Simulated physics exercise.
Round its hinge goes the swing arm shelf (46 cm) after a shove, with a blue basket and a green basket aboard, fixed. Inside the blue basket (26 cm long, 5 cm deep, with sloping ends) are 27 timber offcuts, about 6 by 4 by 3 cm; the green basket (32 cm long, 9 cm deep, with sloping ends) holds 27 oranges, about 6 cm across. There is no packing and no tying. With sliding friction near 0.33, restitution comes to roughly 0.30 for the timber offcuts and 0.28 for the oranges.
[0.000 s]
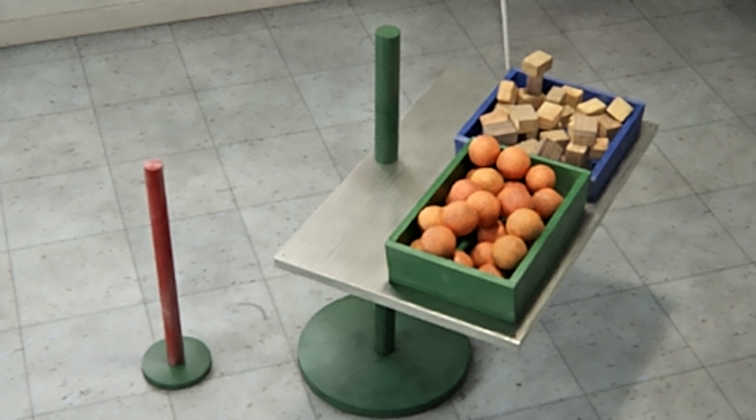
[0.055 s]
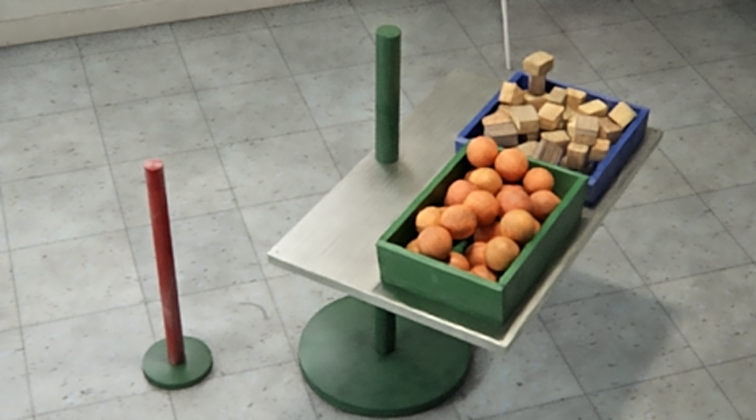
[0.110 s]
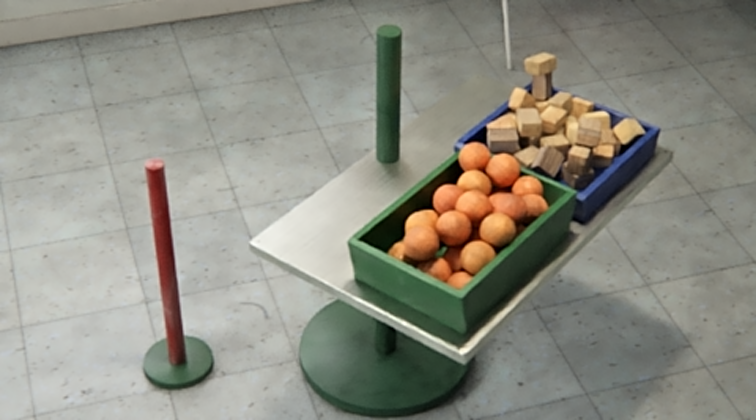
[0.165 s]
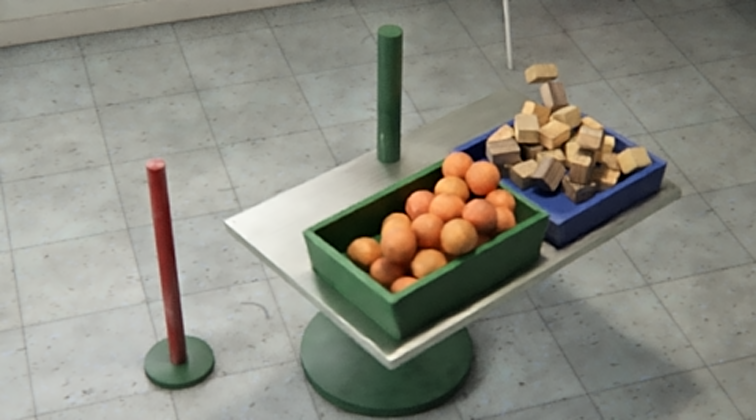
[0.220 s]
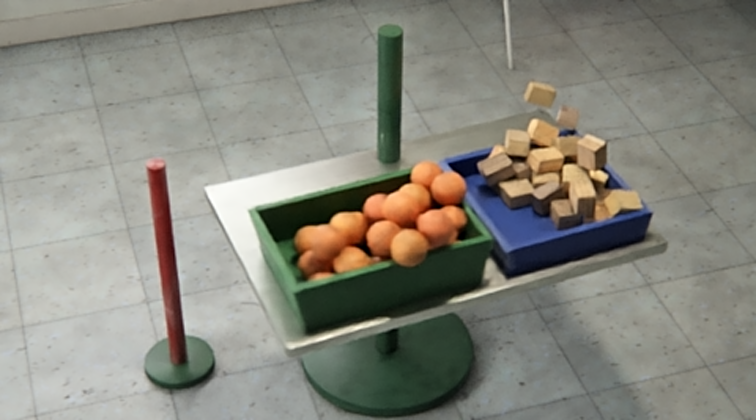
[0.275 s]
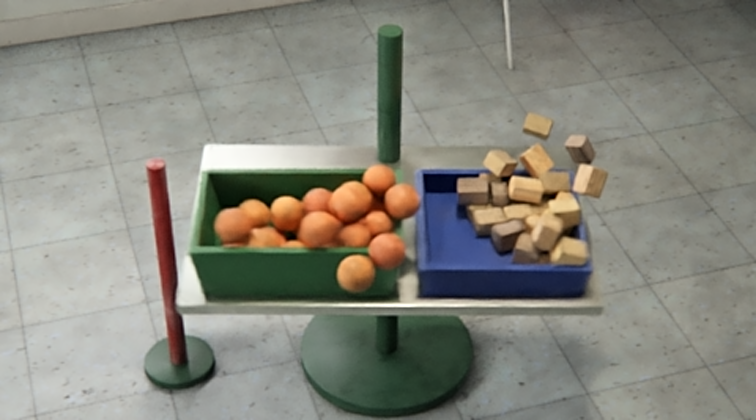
The footage shows a metal shelf swinging clockwise around a green post, carrying a green basket of orange balls and a blue basket of wooden blocks; the contents shift, then several blocks and balls leave their baskets.
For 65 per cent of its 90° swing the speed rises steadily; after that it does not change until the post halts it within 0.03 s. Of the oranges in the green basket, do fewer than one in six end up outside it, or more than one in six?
More than one in six.
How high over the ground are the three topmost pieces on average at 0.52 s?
About 78 cm up, on average.
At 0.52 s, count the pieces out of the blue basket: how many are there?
Roughly 8 for the blue basket.
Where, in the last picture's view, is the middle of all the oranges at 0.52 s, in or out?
(197, 184).
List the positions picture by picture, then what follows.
In the first picture (places track the rim corner closest to us here), green basket (513, 281); blue basket (594, 175); 0° round; all still inside.
Green basket (501, 284); blue basket (592, 180); 2° round, in the second picture.
Green basket (463, 292); blue basket (584, 195); 10° round, in the third picture.
Green basket (395, 297); blue basket (561, 219); 22° round; 1 out, the lowest offcut at (542, 74), in the fourth picture.
Green basket (299, 287); blue basket (511, 247); 40° round; 3 out, the lowest offcut at (540, 95), in the fifth picture.
Green basket (195, 250); blue basket (426, 267); 62° round; 5 out, the lowest offcut at (538, 126), in the sixth picture.
After 0.32 s, end of the swing.
After 0.40 s, the blue basket is down by 6 of 27 and the green basket is down by 5 of 27.
After 0.52 s, the blue basket is down by 8 of 27 and the green basket is down by 10 of 27.
After 0.74 s, the blue basket is down by 8 of 27 and the green basket is down by 10 of 27.
Final count (at 1.18 s), the blue basket is down by 8 of 27 and the green basket is down by 10 of 27. Asked share, 10 of 27, 37 per cent.
